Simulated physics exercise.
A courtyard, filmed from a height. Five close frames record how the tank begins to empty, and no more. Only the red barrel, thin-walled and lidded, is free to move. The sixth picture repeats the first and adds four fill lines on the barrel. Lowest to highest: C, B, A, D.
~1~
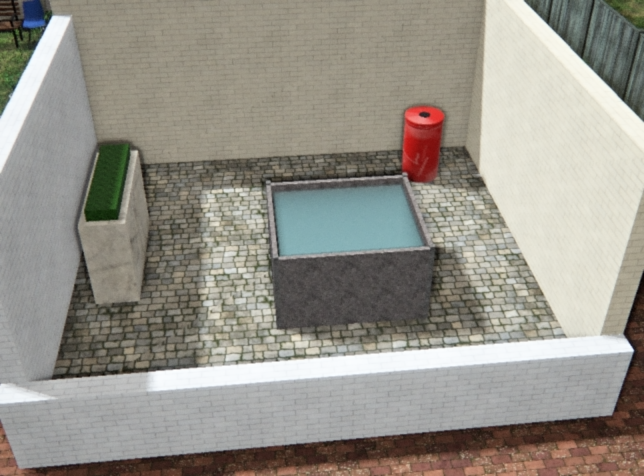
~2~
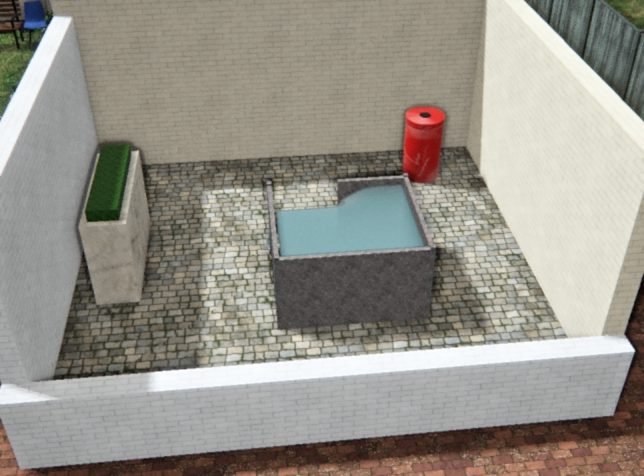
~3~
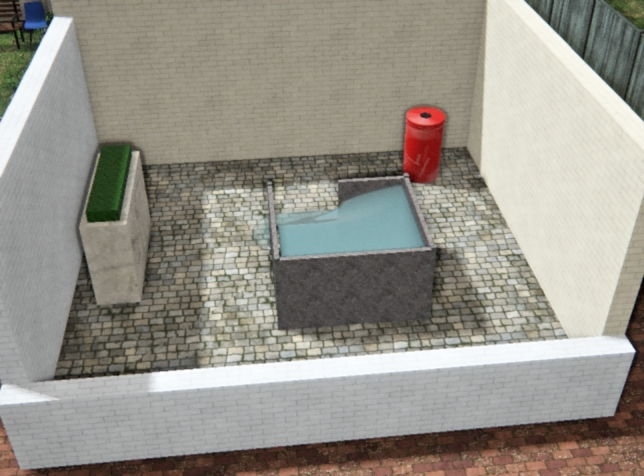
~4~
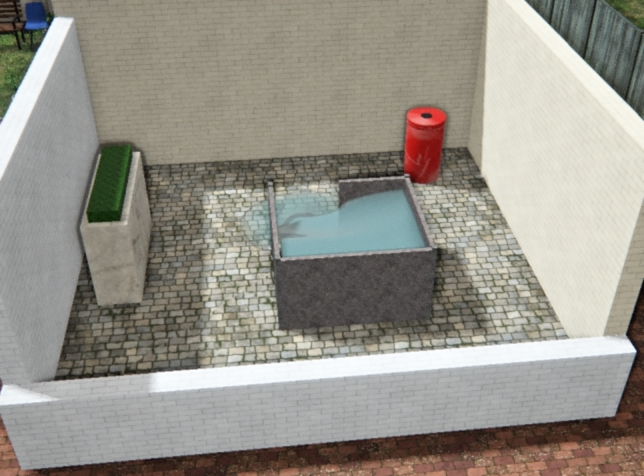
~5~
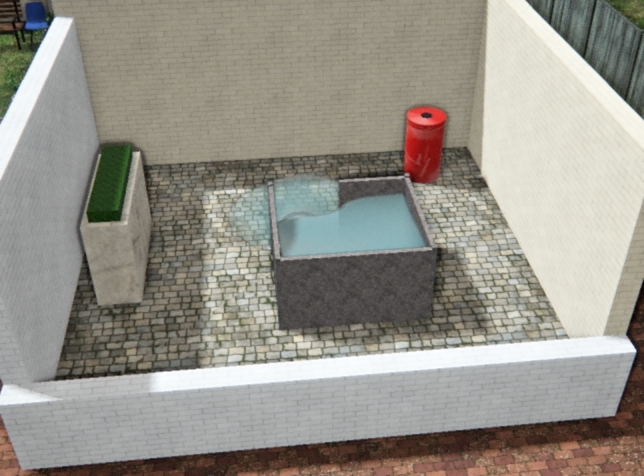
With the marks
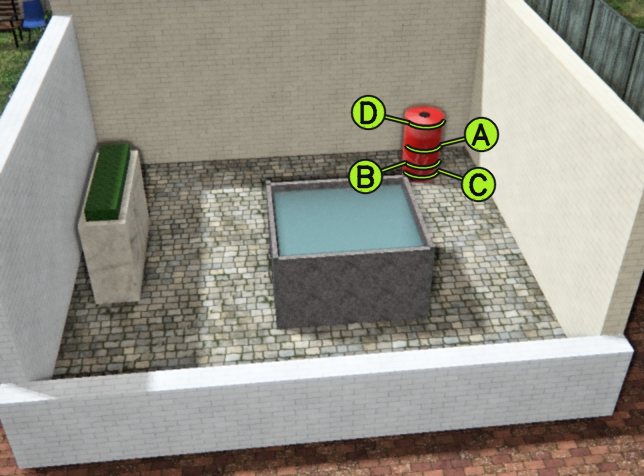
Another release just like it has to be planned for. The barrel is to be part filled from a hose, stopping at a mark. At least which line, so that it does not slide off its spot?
Choose B.
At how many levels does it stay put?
Three.
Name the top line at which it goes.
C.
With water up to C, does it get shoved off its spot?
Yes.
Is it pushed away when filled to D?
No.
On the marked copy, A at (426, 151); B at (425, 167); C at (424, 177); D at (428, 127); from the bottom up C, B, A, D.
With A, it does not move.
With B, it does not move.
With C, it is pushed about twice its own width away.
With D, it does not move.
